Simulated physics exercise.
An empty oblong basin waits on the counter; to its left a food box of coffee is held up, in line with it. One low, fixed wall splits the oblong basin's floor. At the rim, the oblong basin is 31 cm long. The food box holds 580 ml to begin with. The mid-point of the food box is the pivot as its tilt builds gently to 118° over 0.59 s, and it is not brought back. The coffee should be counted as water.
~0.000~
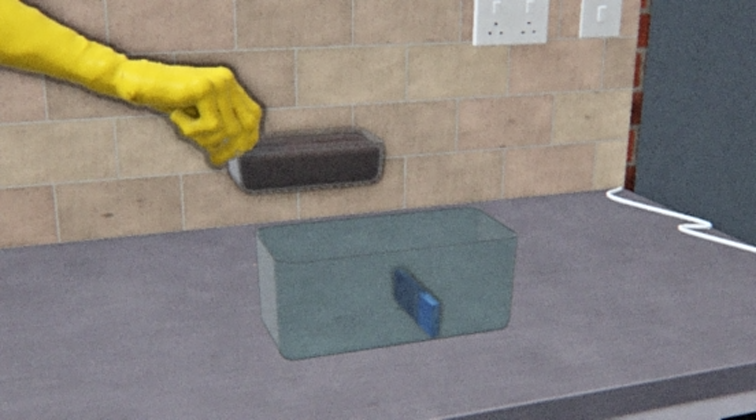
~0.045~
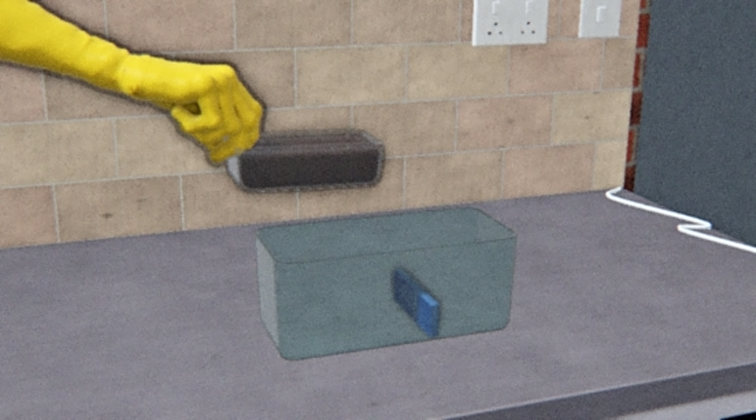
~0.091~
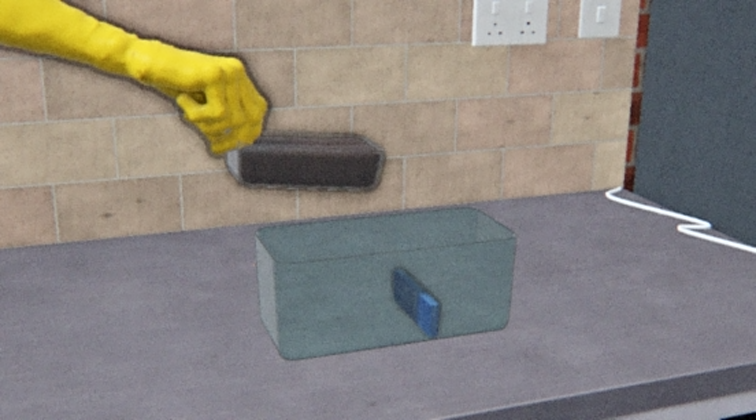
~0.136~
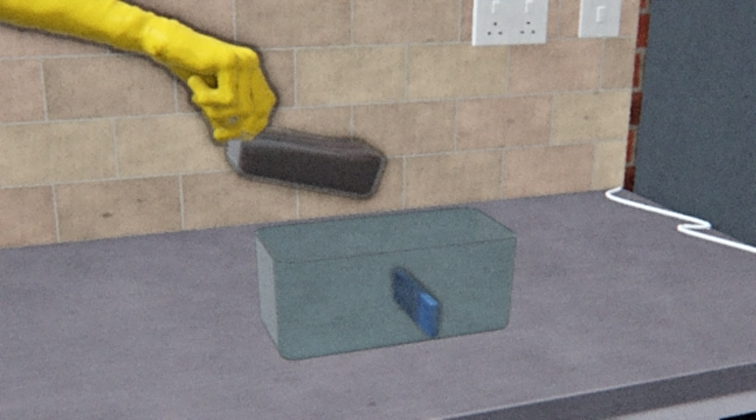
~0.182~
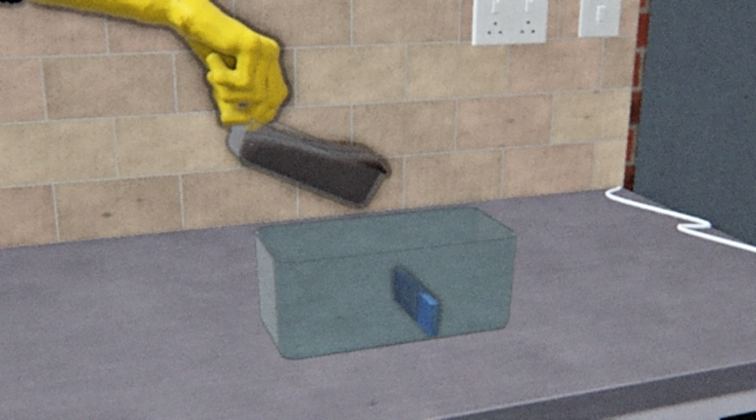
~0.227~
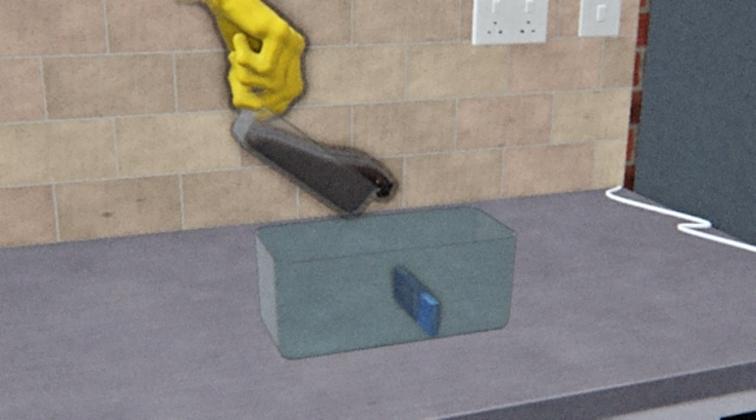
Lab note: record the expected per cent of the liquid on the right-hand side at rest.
Expected right-hand share: 14 per cent.
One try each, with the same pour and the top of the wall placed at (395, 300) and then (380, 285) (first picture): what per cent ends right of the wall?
The first try gives 50 percent and the second 75 percent.
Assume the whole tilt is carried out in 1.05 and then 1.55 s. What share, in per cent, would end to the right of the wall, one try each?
It comes to 45 per cent, and then 55 per cent.
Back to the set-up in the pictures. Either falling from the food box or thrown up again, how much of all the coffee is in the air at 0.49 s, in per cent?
Near 3 per cent at that time.
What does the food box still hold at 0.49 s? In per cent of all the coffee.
About 6 percent.
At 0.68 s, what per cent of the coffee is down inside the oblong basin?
My estimate is about 86 percent.
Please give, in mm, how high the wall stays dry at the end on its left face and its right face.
It's around 26 mm on the left side and around 38 mm on the right side.
Then, 0.49 s in, the tilt is 109° and 6 per cent is still to pour, 79 is left of the wall and 11 right of it.
Then, 0.68 s in, the tilt is 118° and 0 per cent is still to pour, 72 is left of the wall and 13 right of it.
Then, 0.87 s in, the tilt is 118° and 0 per cent is still to pour, 76 is left of the wall and 14 right of it.
Then, 1.09 s in, the tilt is 118° and 0 per cent is still to pour, 76 is left of the wall and 14 right of it.
Finally, 76 per cent lies left of the wall, 14 right of it and 10 outside.
